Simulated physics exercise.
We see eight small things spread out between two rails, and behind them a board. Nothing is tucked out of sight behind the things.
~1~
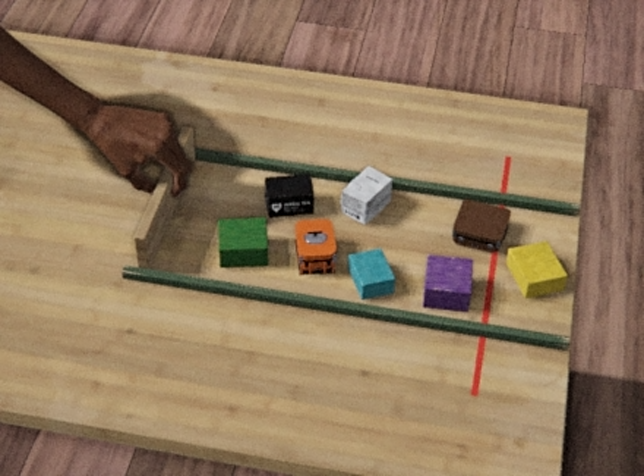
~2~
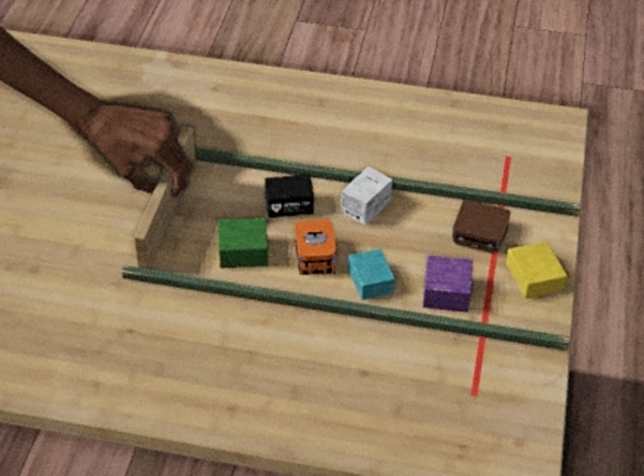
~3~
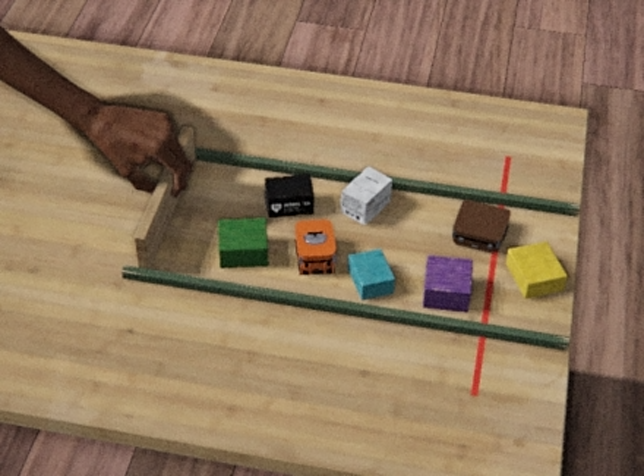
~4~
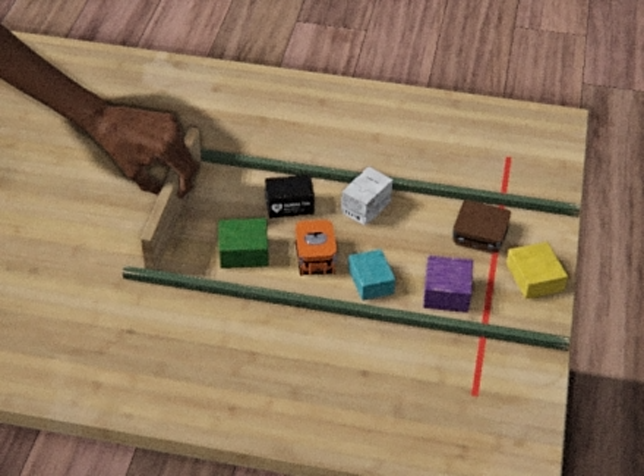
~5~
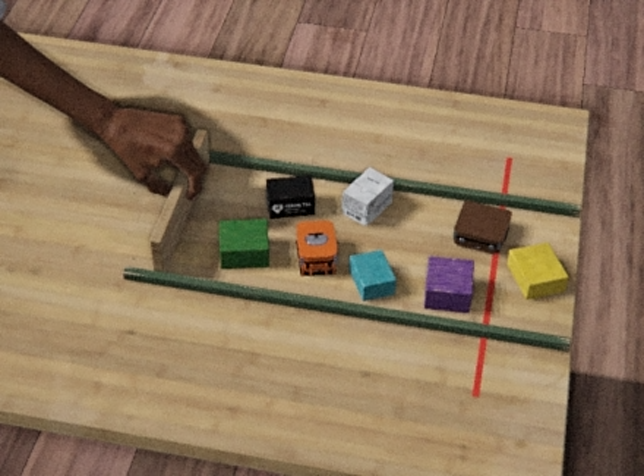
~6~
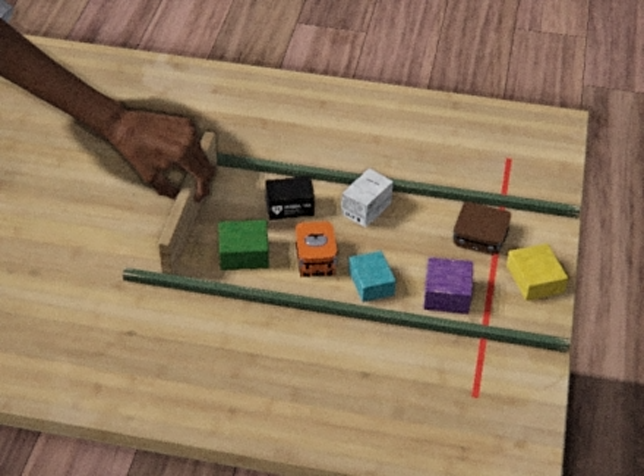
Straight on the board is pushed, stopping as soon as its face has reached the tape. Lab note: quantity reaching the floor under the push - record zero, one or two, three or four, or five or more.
Recorded: Three or four.
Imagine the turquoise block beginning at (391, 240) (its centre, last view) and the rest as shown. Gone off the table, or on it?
It keeps its place.
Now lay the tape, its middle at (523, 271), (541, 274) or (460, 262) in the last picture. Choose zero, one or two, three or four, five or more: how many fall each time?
5 or more; five or more; one or two.
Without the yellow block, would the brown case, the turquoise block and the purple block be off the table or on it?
Brown case: Still up; turquoise block: Down; purple block: Down.
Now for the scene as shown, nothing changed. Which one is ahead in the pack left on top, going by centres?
That would be the brown case, the foremost.
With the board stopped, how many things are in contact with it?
It's touching 3 at the end.
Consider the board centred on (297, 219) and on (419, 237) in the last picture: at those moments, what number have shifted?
First 5, after that 8.
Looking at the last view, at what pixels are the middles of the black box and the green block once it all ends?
In order, first (521, 240), then (515, 292).
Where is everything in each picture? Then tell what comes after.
The first frame shows yellow block (536, 270); brown case (481, 227); purple block (448, 283); board (167, 197); tape (493, 265).
The second frame shows brown case (481, 228); white box (367, 196).
The third frame shows purple block (448, 283); green block (243, 243).
The fourth frame shows yellow block (537, 270); black box (290, 196).
The fifth frame shows brown case (482, 229); orange case (316, 249).
The sixth frame shows yellow block (537, 272); brown case (482, 230); purple block (449, 285); board (189, 202); tape (494, 267).
Early on, none off yet; yellow block at rest near (537, 272); brown case at rest near (482, 230); purple block at rest near (449, 285).
A while later, none off yet; yellow block moving near (542, 271); brown case at rest near (482, 230); purple block travelled about its own width near (503, 294).
Further along, none off yet; yellow block travelled a little near (562, 268); brown case travelled about its own width near (524, 233); purple block leaning a little near (589, 314).
Finally, the number that fall off is three or four; lost, turquoise block, purple block and yellow block.
